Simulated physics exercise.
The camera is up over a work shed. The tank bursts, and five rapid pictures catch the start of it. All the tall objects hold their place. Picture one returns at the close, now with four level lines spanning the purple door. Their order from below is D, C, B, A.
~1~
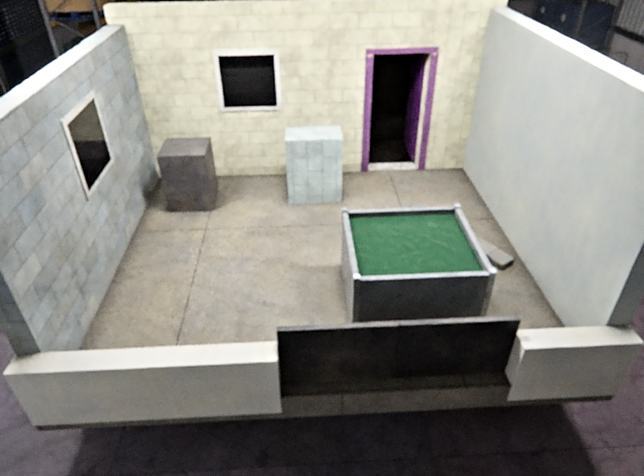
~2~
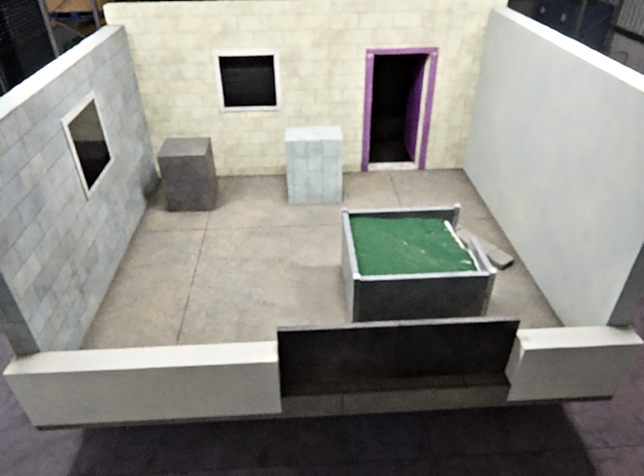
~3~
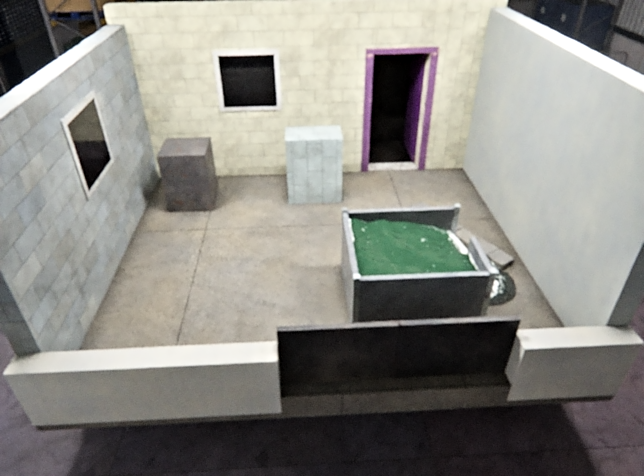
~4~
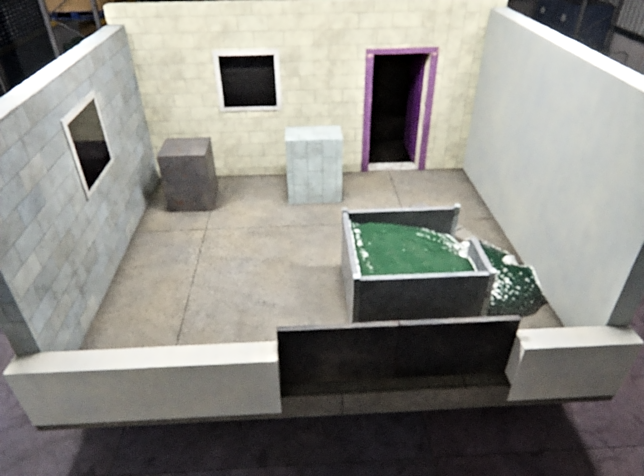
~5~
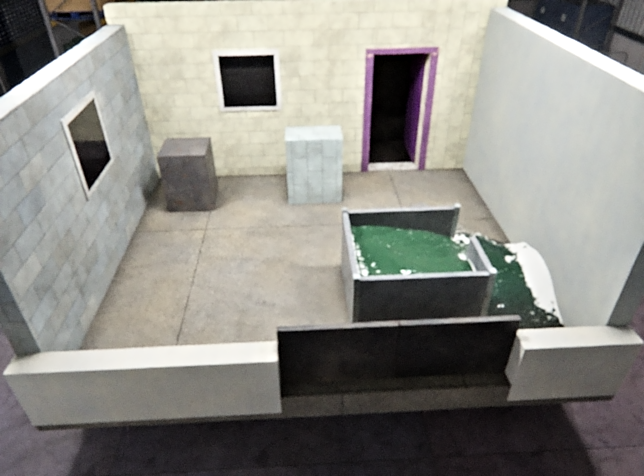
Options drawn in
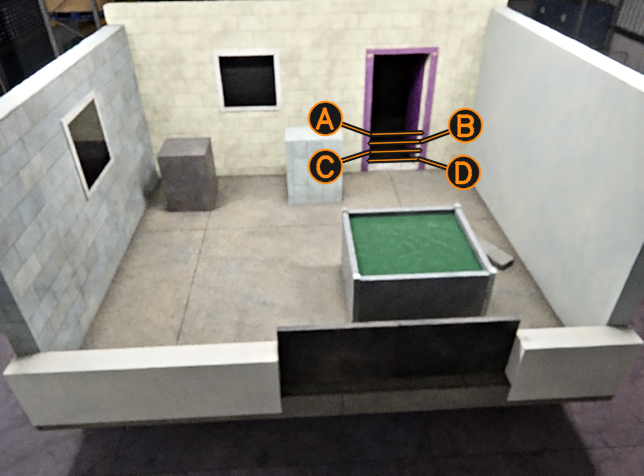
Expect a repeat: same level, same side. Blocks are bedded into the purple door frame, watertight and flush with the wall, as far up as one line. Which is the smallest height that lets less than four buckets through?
Take D.
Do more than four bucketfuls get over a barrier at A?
No.
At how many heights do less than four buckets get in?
All of them.
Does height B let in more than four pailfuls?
No, that is safe.
In orange, A at (396, 133); B at (395, 142); C at (394, 151); D at (394, 159); from the bottom up D, C, B, A.
Choosing A, nothing gets over.
Choosing B, nothing gets over.
Choosing C, nothing gets over.
Choosing D, nothing gets over.
